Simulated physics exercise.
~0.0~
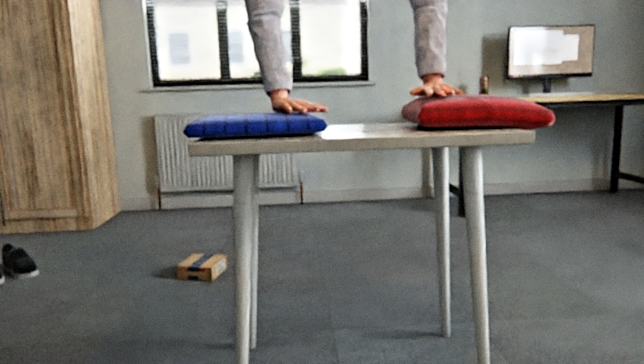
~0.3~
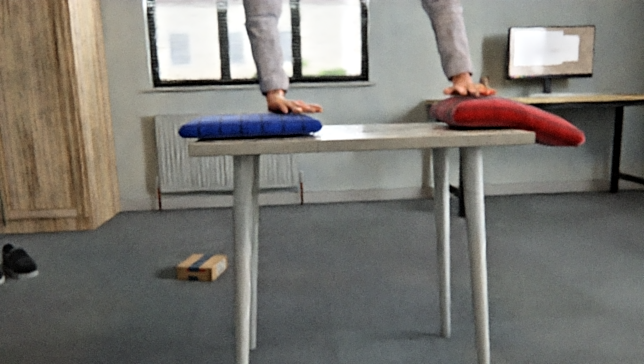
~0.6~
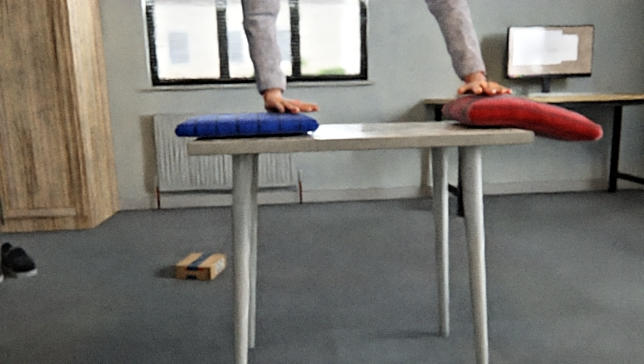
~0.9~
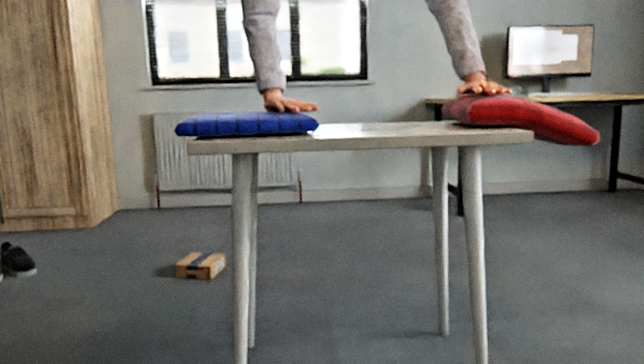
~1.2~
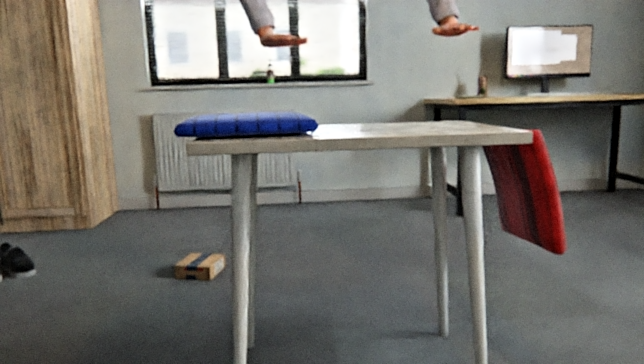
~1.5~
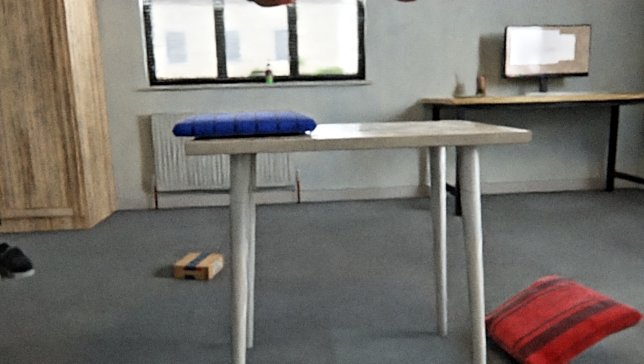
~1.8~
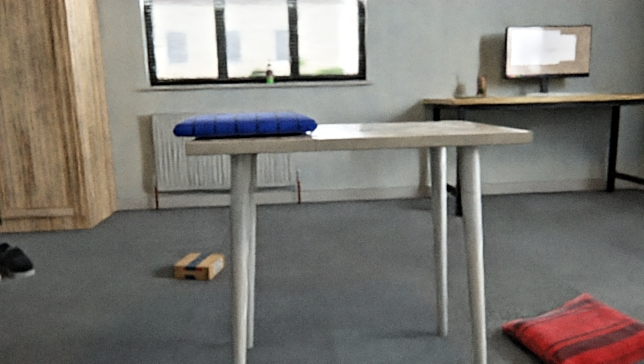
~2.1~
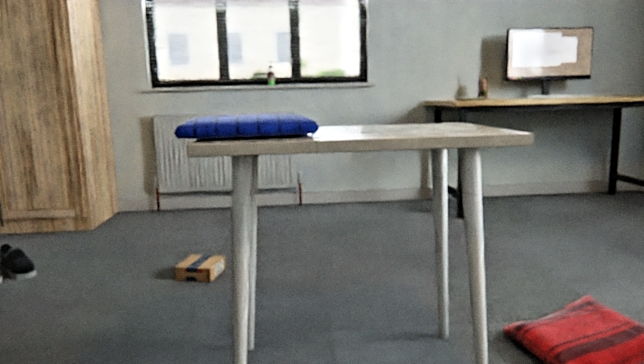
Two hands lift off a blue pad, which stays, and a red cushion, which falls.
